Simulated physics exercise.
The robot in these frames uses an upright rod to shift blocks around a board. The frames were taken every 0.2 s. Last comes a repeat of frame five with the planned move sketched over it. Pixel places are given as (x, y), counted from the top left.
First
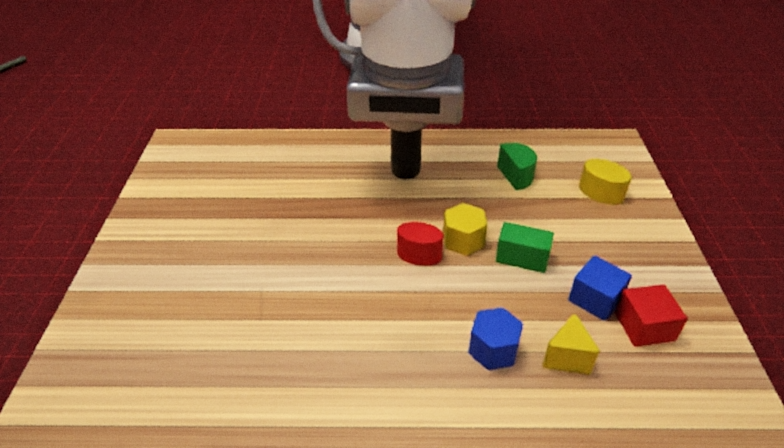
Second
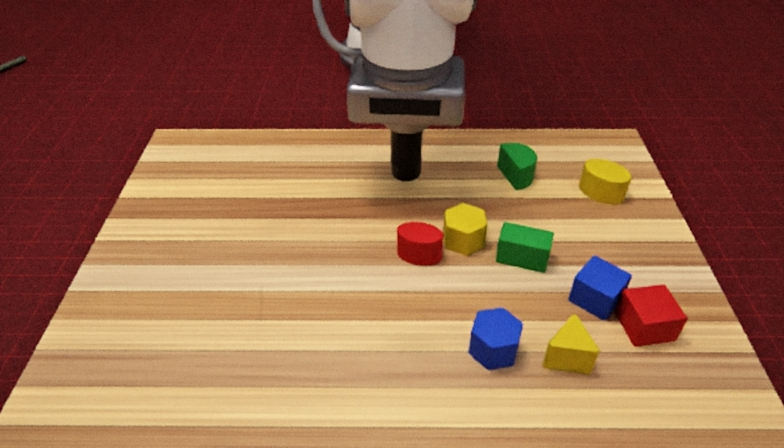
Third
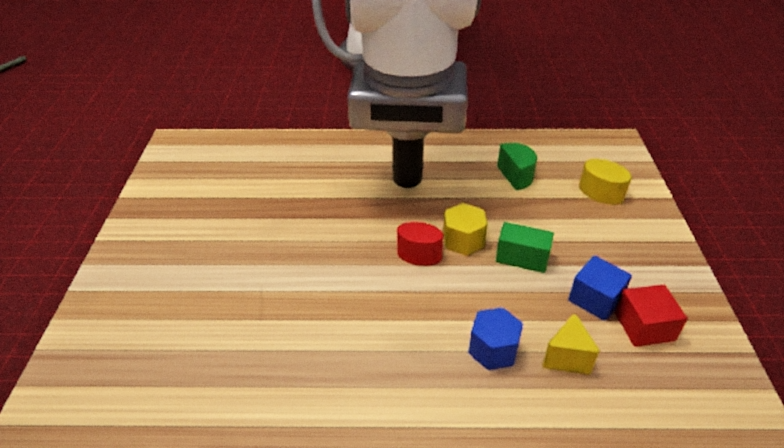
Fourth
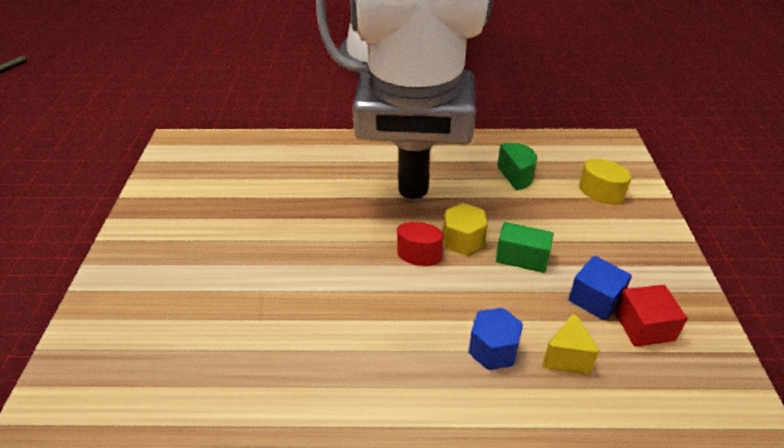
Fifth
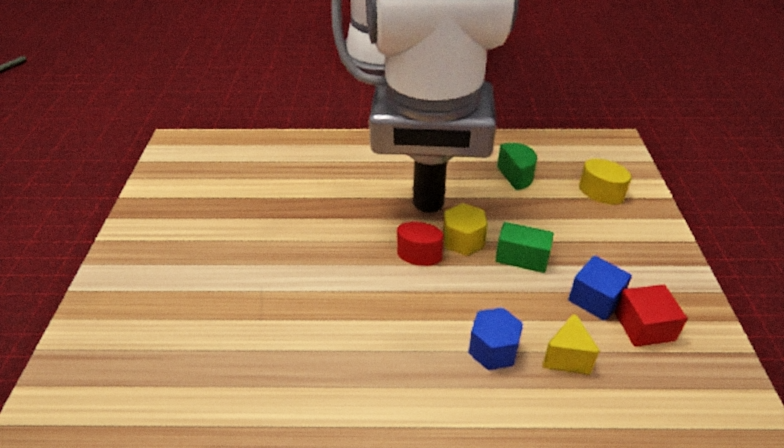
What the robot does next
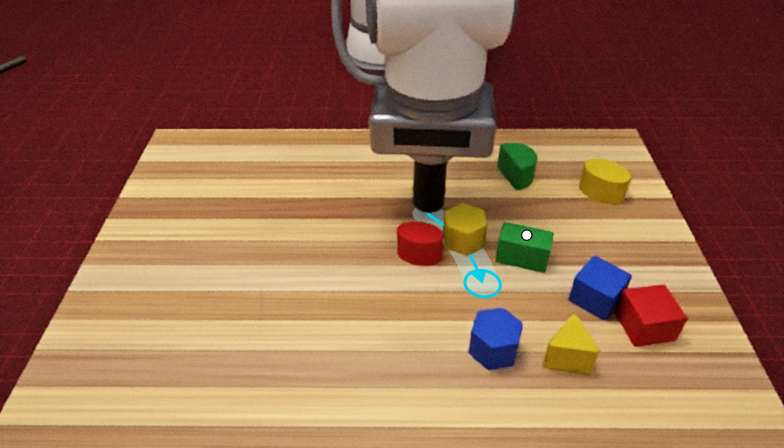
A robot arm with a black upright rod reaches over a striped wooden board on a dark red floor, seen from a fixed, raised view. Red, yellow, green and blue blocks sit across the board's middle and right, a red round one left of a yellow six-sided one. The rod creeps, then slides faster toward the viewer and slightly right, nearing those two, while every block stays still.
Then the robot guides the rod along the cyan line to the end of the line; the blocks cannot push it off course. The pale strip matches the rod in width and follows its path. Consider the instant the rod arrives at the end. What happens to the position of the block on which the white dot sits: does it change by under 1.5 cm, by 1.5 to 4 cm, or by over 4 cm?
It moves between 1.5 and 4 cm.
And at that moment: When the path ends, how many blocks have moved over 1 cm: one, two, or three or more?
Displaced: Two.
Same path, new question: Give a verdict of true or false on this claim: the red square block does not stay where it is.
False - the claim does not hold.
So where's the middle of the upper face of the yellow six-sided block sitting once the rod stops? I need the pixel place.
Its top middle: (526, 272).
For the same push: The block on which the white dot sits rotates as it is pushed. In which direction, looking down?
In a top view, it turns counterclockwise.
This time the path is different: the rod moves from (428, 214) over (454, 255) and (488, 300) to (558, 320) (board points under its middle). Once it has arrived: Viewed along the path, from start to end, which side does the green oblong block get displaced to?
The left-hand side.
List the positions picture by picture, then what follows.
The first picture shows rod tip (406, 171); block tops, red elliptical block (420, 232); yellow six-sided block (466, 217); green oblong block (527, 235); red square block (655, 303).
The second picture shows rod (406, 173); blocks unchanged.
The third picture shows rod (408, 180); blocks unchanged.
The fourth picture shows rod (413, 190); blocks unchanged.
The fifth picture shows rod (429, 204); red elliptical block (420, 232); yellow six-sided block (466, 217); green oblong block (527, 235); red square block (655, 303).
Path on the board, from (428, 214) through (452, 233) and (470, 256) to (483, 283); the dot is on the green oblong block.
What follows on the original path. One third of the way, rod (453, 223); yellow six-sided block (482, 229); green oblong block (532, 237).
Two thirds of the way, rod (472, 246); yellow six-sided block (506, 251), turned 20° anticlockwise; green oblong block (553, 244), turned 40° anticlockwise.
At the end, rod (484, 273); red elliptical block in place; yellow six-sided block (526, 272), turned 45° anticlockwise; green oblong block (556, 245), turned 50° anticlockwise; red square block in place.
